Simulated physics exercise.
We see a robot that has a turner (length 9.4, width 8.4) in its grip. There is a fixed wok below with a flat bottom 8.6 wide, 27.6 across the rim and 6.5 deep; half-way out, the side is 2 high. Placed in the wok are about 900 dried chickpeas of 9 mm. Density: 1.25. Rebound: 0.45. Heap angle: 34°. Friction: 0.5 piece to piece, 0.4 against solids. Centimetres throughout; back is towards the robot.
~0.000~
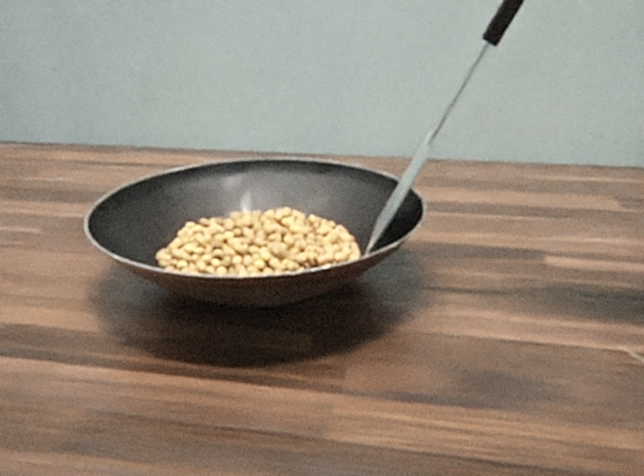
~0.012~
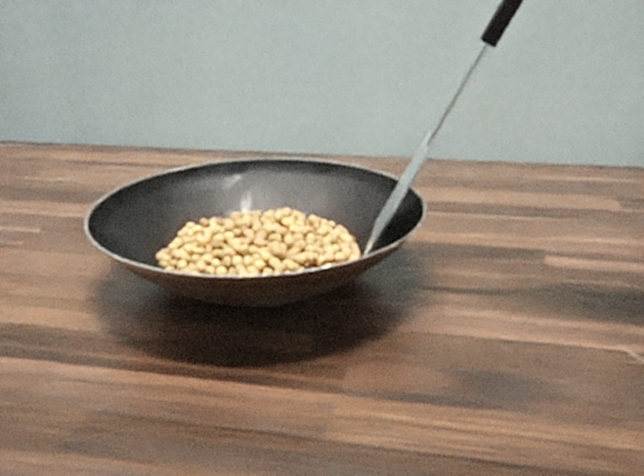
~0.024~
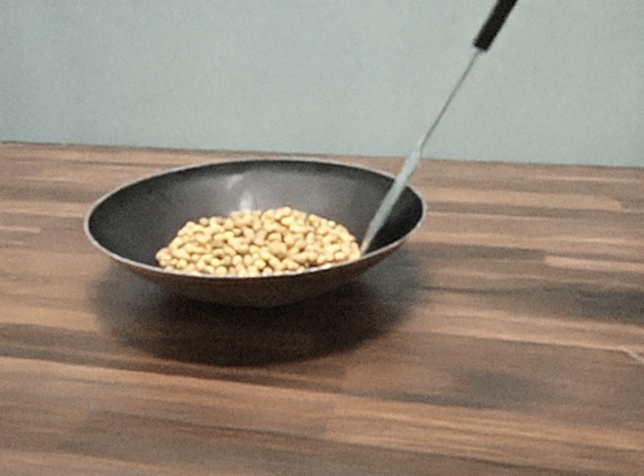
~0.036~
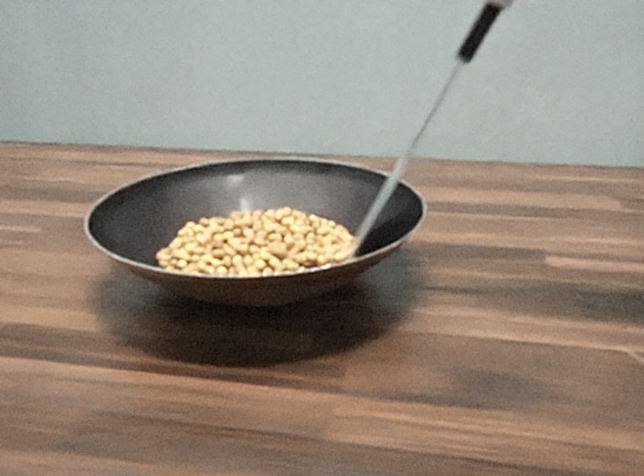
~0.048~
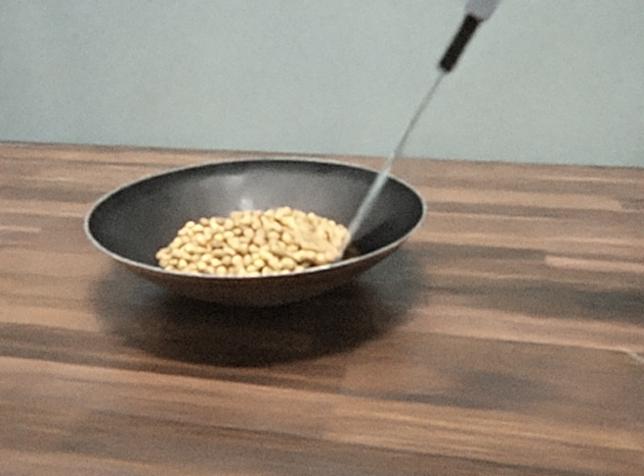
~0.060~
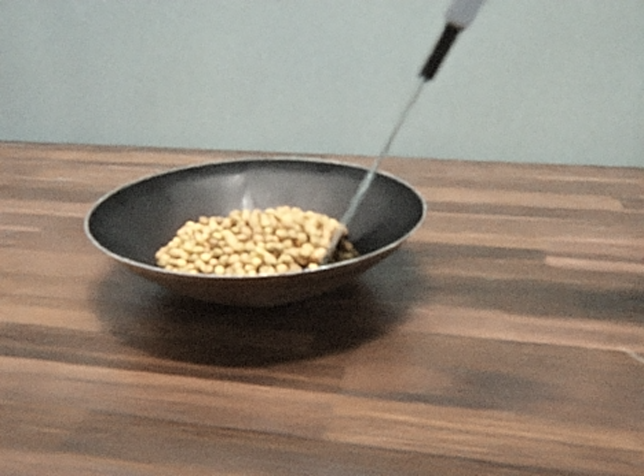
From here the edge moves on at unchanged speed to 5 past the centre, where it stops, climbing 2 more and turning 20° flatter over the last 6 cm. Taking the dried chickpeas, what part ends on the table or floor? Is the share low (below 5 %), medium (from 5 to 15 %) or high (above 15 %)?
The share is medium, from 5 to 15 %.
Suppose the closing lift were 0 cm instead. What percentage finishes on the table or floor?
0 %.
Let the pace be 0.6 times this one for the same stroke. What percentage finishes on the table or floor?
About 0 per cent.
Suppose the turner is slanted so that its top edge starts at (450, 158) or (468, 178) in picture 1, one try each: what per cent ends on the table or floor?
Roughly 5% and 0%.
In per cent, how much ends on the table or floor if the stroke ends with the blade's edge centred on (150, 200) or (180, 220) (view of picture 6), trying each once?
Respectively about 45 and 30 percent end on the table or floor.
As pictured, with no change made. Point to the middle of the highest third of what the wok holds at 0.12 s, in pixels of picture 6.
It is centred at roughly (234, 226).
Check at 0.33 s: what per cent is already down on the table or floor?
Fraction noted: Close to 4 per cent.
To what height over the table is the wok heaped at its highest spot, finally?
7.0 cm.
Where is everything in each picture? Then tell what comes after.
The first picture shows turner top edge at (429, 144), sloping 63°; upper third of the load around (264, 243), from x 160 to 355, top at y 215; 900 in the wok.
The second picture shows turner top edge at (427, 144), sloping 63°; upper third of the load around (264, 243), from x 160 to 355, top at y 215.
The third picture shows turner top edge at (420, 149), sloping 63°; upper third of the load around (264, 243), from x 160 to 355, top at y 215.
The fourth picture shows turner top edge at (405, 158), sloping 63°; upper third of the load around (264, 242), from x 160 to 355, top at y 215.
The fifth picture shows turner top edge at (388, 167), sloping 63°; upper third of the load around (264, 242), from x 160 to 355, top at y 210.
The sixth picture shows turner top edge at (372, 173), sloping 63°; upper third of the load around (265, 239), from x 160 to 355, top at y 210; 900 in the wok.
After 0.09 s, sloping 63°, highest piece 8 above the table; 900 in the wok.
After 0.12 s, sloping 56°, highest piece 10 above the table; 900 in the wok.
After 0.33 s, sloping 43°, highest piece 17 above the table; 828 in the wok, 33 on the table or floor, 39 on the blade or in flight.
After 1.38 s, sloping 43°, highest piece 7 above the table; 828 in the wok, 72 on the table or floor.
At rest, 828 in the wok, 72 on the table or floor. That is 8 % on the table or floor.
